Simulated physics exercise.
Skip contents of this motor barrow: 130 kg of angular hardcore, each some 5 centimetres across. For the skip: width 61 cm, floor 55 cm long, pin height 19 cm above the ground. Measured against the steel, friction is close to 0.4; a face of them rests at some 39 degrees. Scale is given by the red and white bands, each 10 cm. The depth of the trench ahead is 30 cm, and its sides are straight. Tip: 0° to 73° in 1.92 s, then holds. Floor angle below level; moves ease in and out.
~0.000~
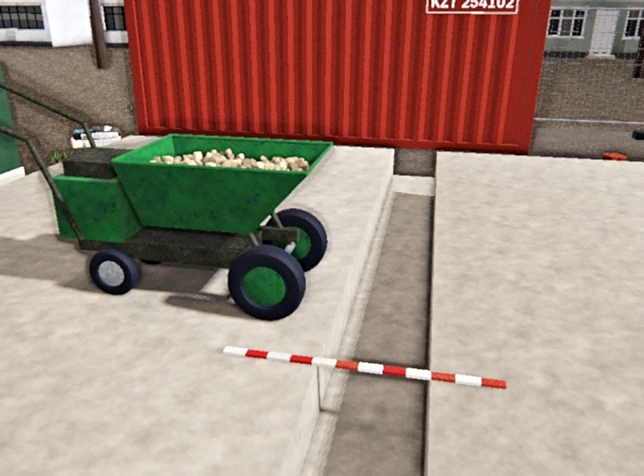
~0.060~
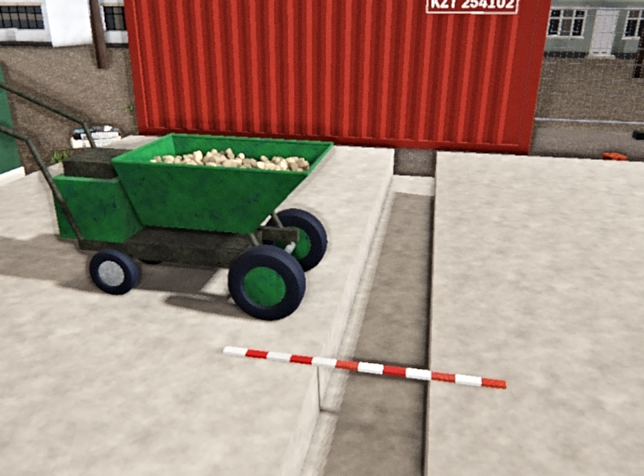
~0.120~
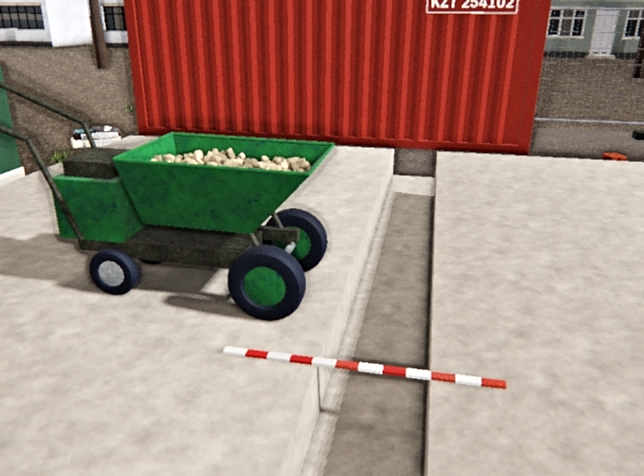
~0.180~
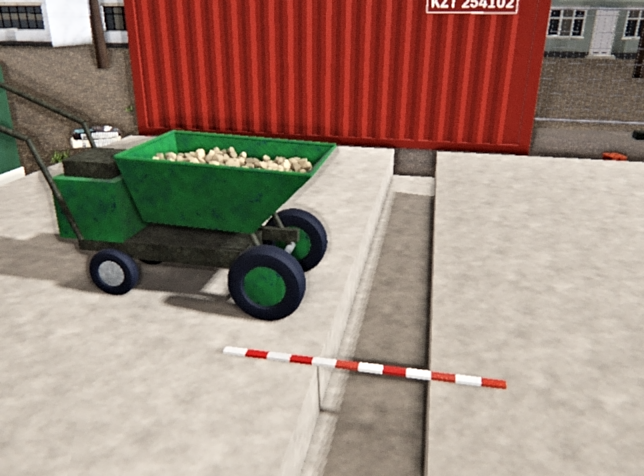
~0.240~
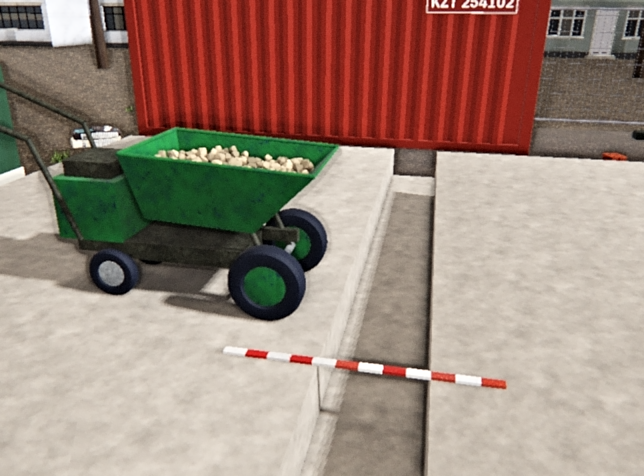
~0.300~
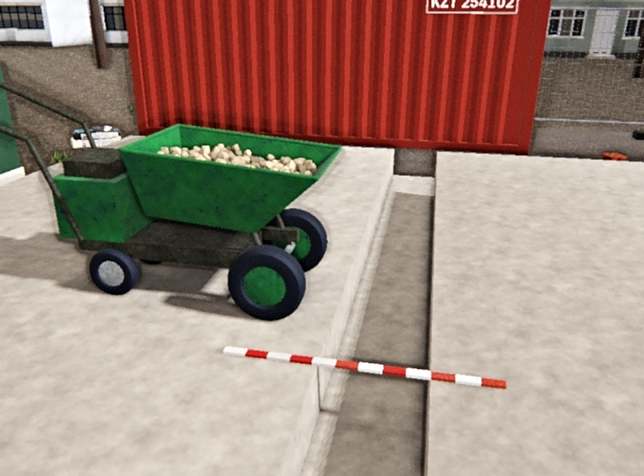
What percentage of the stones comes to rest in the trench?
About 77 per cent.
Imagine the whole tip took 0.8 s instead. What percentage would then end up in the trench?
My guess is near 60 percent.
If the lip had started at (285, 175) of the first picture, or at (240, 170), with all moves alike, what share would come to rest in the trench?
Some 95 and some 100 per cent, in that order.
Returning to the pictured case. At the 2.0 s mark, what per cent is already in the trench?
Close to 30 per cent at that time.
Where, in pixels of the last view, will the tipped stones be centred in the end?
Their middle is at about (411, 340).
After 1.4 s the floor is at 62°; 100 % in the skip; the foremost stones are at (392, 250).
After 2.0 s the floor is at 73°; 58 % in the skip, 29 % in the trench, 13 % past the trench; the foremost stones are at (486, 311).
After 2.4 s the floor is at 73°; 27 % in the skip, 49 % in the trench, 24 % past the trench; the foremost stones are at (540, 323).
After 4.3 s the floor is at 73°; 0 % in the skip, 77 % in the trench, 23 % past the trench; the foremost stones are at (545, 320).
